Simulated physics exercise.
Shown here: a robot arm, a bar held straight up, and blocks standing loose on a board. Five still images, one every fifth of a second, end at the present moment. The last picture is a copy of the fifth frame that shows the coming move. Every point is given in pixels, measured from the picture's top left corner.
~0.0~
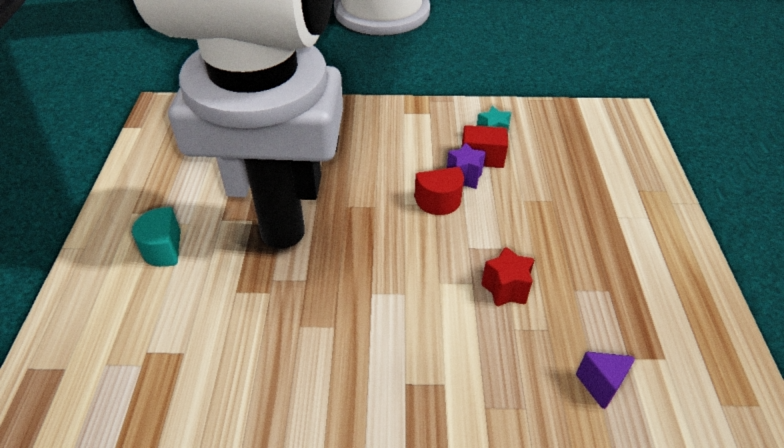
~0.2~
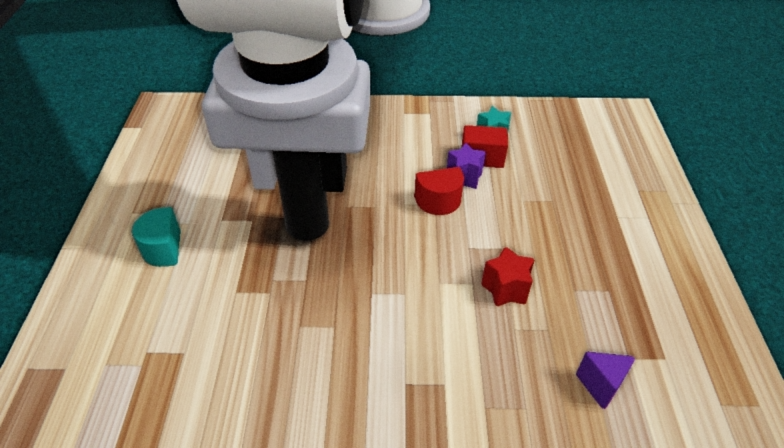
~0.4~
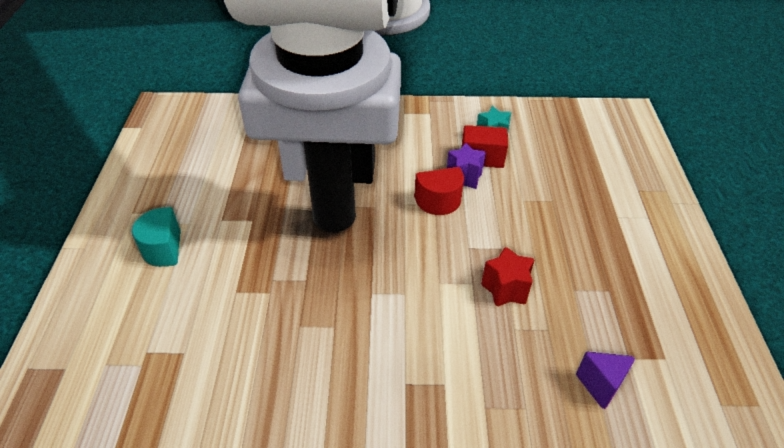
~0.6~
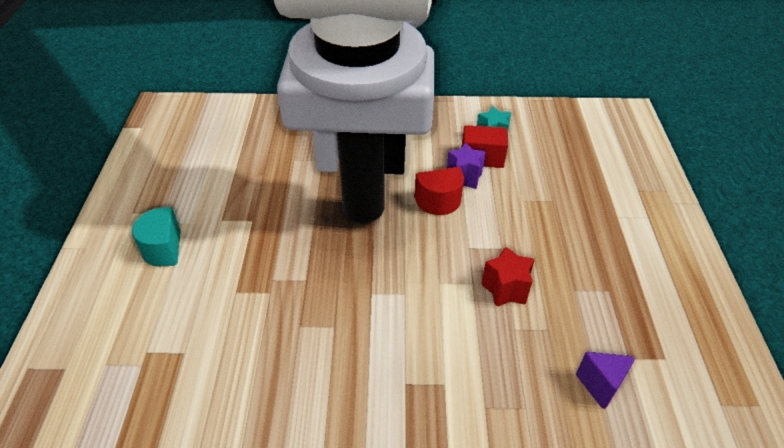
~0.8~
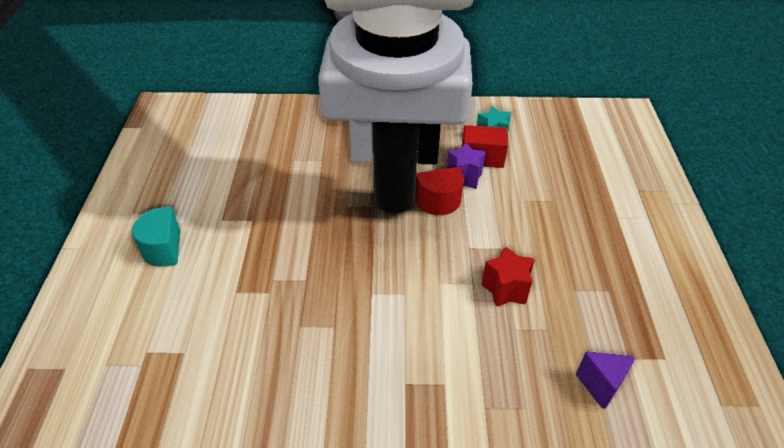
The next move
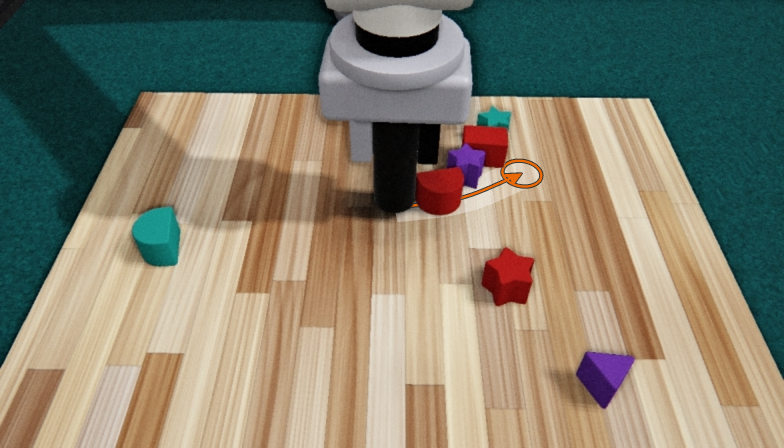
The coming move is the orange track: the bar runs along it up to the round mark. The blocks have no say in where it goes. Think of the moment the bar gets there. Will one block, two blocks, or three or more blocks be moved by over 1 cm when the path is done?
I foresee three or more blocks being moved.
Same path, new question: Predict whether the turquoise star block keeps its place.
By then it is displaced.
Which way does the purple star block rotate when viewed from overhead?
The twist is anticlockwise.
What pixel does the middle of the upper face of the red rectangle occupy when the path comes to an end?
At (485, 116).
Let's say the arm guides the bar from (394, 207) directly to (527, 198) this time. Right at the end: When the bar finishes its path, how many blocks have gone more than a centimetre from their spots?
One block, no more.
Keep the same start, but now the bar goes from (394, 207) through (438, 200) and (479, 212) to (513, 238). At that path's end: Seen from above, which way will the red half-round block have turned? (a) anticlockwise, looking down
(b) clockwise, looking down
a - anticlockwise, looking down.
The drawn path runs from (394, 207) by way of (465, 197) to (522, 173).
On the path given first. One third of the way, bar (444, 194); red half-round block (489, 177).
Two thirds of the way, bar (487, 181); red half-round block (531, 175), turned 50° clockwise; purple star block (488, 142), turned 55° anticlockwise; red rectangle (489, 122); turquoise star block (498, 105).
At the end, bar (524, 165); red half-round block (553, 173), turned 115° clockwise; purple star block (501, 134), turned 115° anticlockwise; red rectangle (485, 116); turquoise star block (498, 100), turned 10° clockwise.
